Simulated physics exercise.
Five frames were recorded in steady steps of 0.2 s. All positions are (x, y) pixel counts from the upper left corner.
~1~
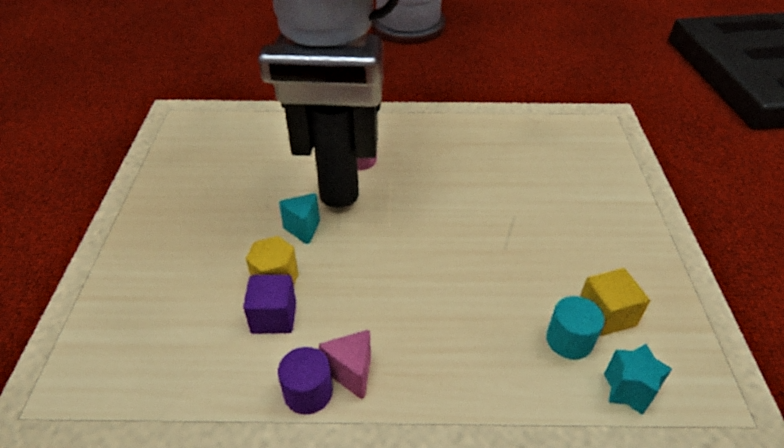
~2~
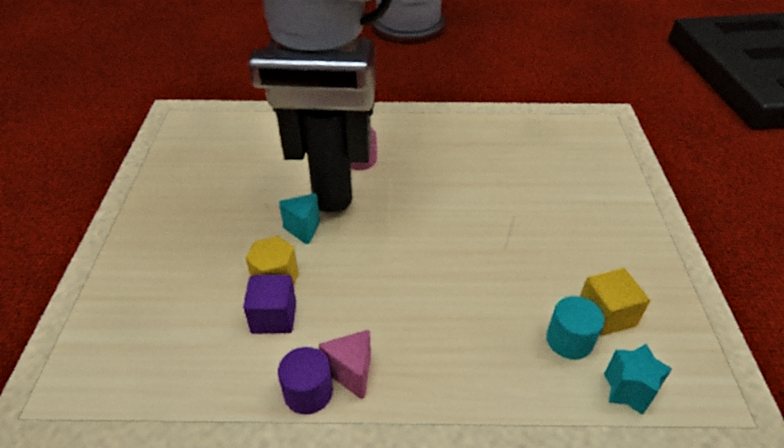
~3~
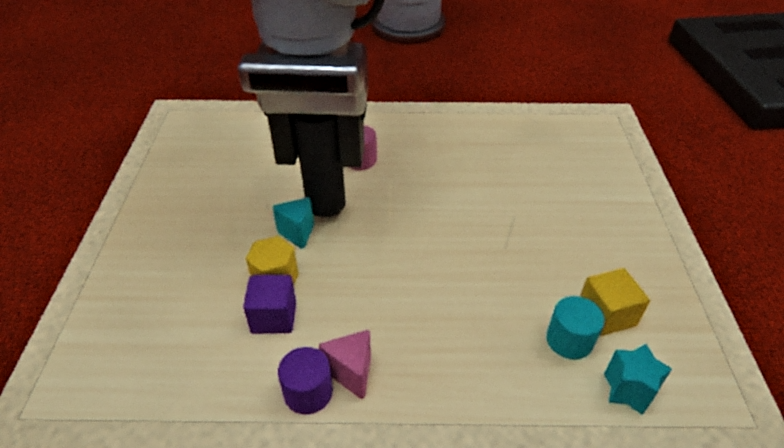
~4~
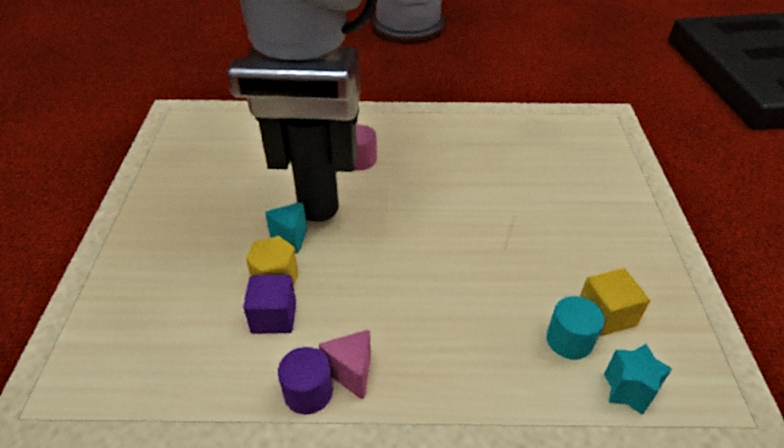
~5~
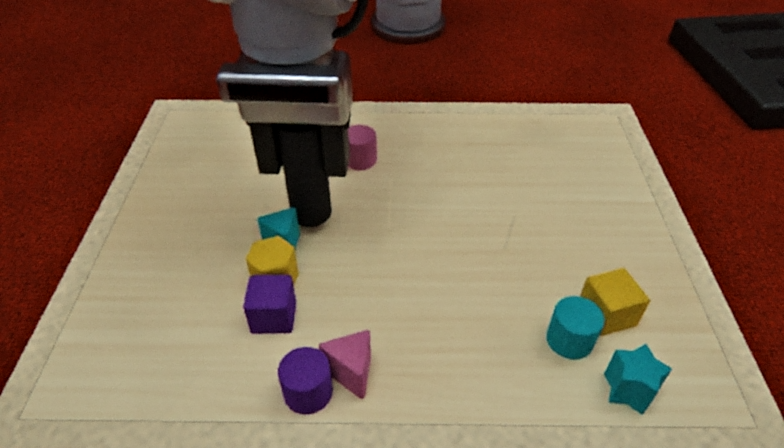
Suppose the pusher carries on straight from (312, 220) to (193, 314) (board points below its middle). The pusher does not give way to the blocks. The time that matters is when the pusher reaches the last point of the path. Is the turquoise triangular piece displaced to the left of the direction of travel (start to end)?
The answer is no.
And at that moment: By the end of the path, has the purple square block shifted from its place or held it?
It moves.
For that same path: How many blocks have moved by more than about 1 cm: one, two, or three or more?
The count is three or more.
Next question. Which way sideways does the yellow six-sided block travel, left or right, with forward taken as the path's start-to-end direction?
So, looking from the first point of the path to the last, the yellow six-sided block moves leftwards.
One third of the way, pusher at (274, 242); purple square block at (268, 297); yellow six-sided block at (262, 262); turquoise triangular piece at (239, 242), turned 65° anticlockwise.
Two thirds of the way, pusher at (233, 273); purple square block at (272, 315), turned 40° anticlockwise; yellow six-sided block at (240, 289), turned 45° anticlockwise; turquoise triangular piece at (190, 267), turned 25° anticlockwise.
At the end, pusher at (190, 307); purple square block at (273, 317), turned 45° anticlockwise; yellow six-sided block at (227, 303), turned 90° anticlockwise; turquoise triangular piece at (144, 286).
